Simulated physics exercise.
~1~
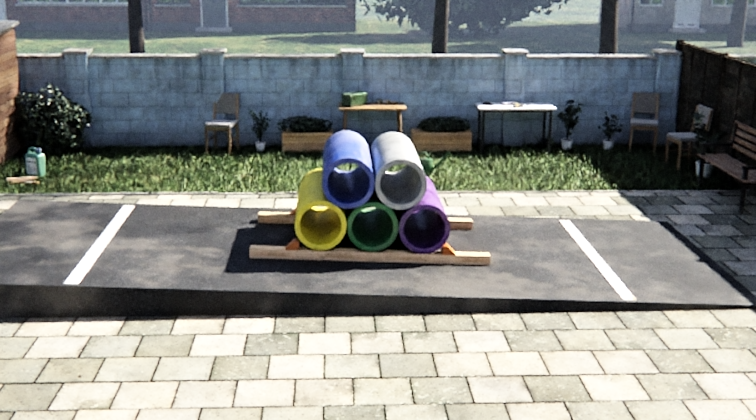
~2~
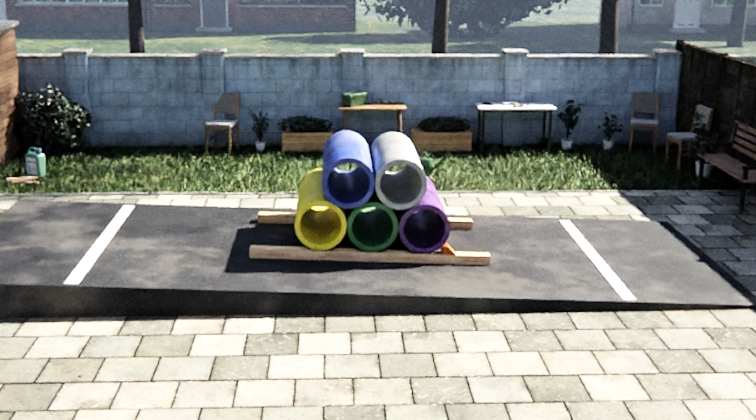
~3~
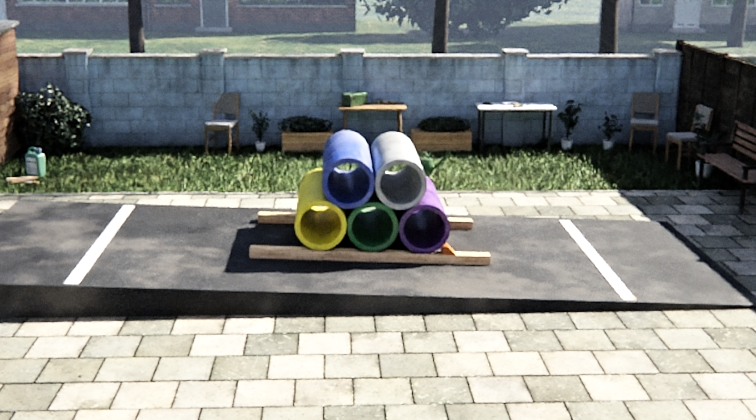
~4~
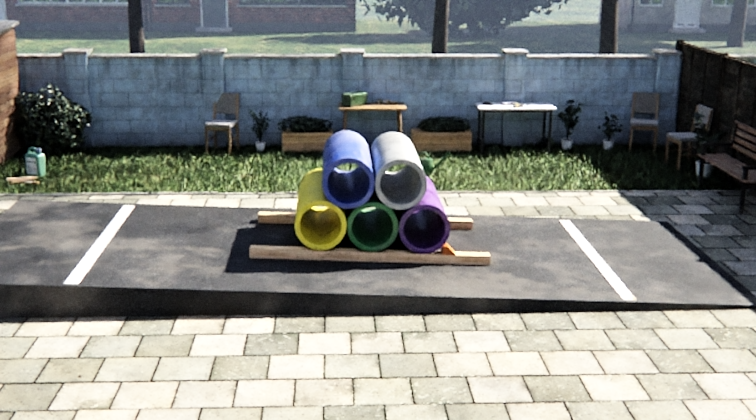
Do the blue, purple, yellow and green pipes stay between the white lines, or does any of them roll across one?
All four stay between the white lines. The blue pipe remains on top and the purple, yellow and green ones keep their places in the bottom row.
